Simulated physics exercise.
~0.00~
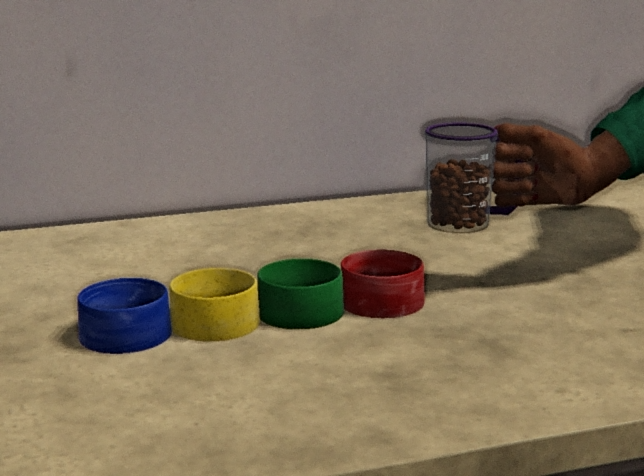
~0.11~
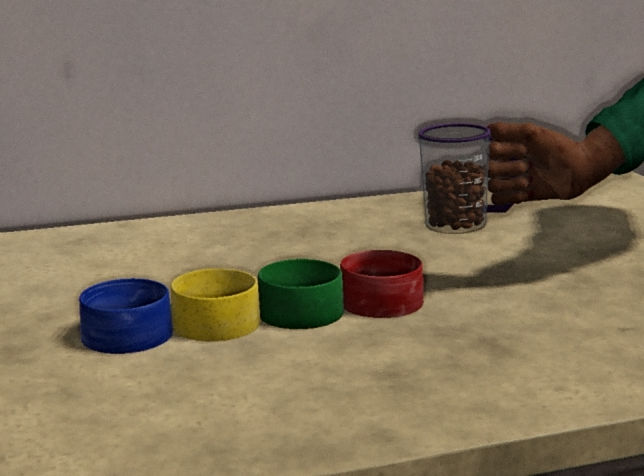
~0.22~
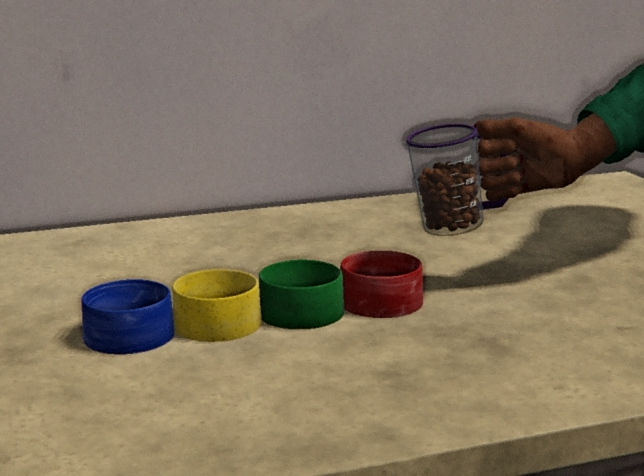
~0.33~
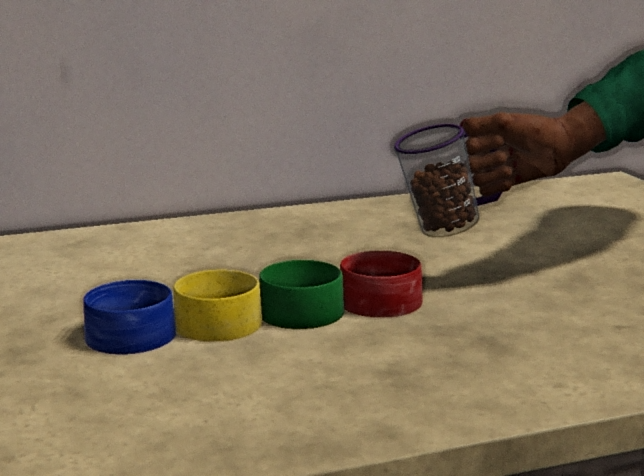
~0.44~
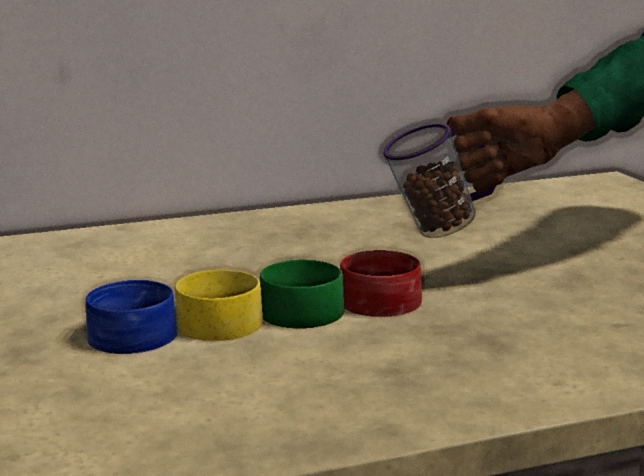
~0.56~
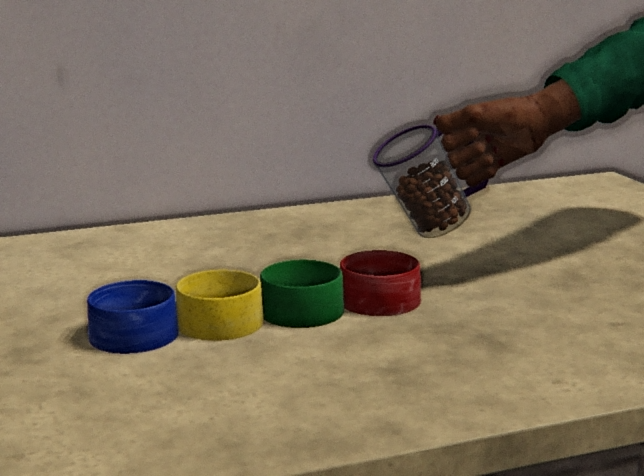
The video shows a hand in a green sleeve holding a clear cup of small brown pieces, moving it slightly left while tilting it leftward, near four dishes, blue, yellow, green and red, lined up on a table.
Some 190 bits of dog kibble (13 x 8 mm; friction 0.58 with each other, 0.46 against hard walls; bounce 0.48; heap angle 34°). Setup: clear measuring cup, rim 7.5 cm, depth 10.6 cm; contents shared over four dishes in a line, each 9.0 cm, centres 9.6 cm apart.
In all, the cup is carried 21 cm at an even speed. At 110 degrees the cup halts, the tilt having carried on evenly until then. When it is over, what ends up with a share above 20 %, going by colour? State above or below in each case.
At the end, red: I'd say it gets a fifth at most; blue: I'd say it gets a fifth at most; green: I'd say it gets more than a fifth; yellow: I'd say it gets more than a fifth; counter: I'd say it gets a fifth at most.
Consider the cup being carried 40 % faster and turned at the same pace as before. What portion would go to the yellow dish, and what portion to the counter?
Shares - yellow 90, counter 0.
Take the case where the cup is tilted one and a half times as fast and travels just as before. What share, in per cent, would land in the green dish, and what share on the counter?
Then green would get 70 and the counter 0.
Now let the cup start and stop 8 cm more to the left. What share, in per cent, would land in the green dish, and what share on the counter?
Then I'd expect green at 0 and the counter at 10.
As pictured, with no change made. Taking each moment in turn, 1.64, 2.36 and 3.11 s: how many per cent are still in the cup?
In turn: 100 %, 50 %, 15 %.
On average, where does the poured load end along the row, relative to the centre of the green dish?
Around 6 cm away, toward the left-hand end.
After 1.64 s, tilt 93 degrees; cup holds 100 %.
After 2.36 s, tilt 110 degrees; cup holds 50 %, green 40 %, yellow 5 %.
Then, at 3.11 s, tilt 110 degrees; cup holds 15 %, green 35 %, yellow 35 %.
By 4.7 s all is still; red 0 %, blue 0 %, green 35 %, yellow 45 %, counter 10 %, cup 5 %.
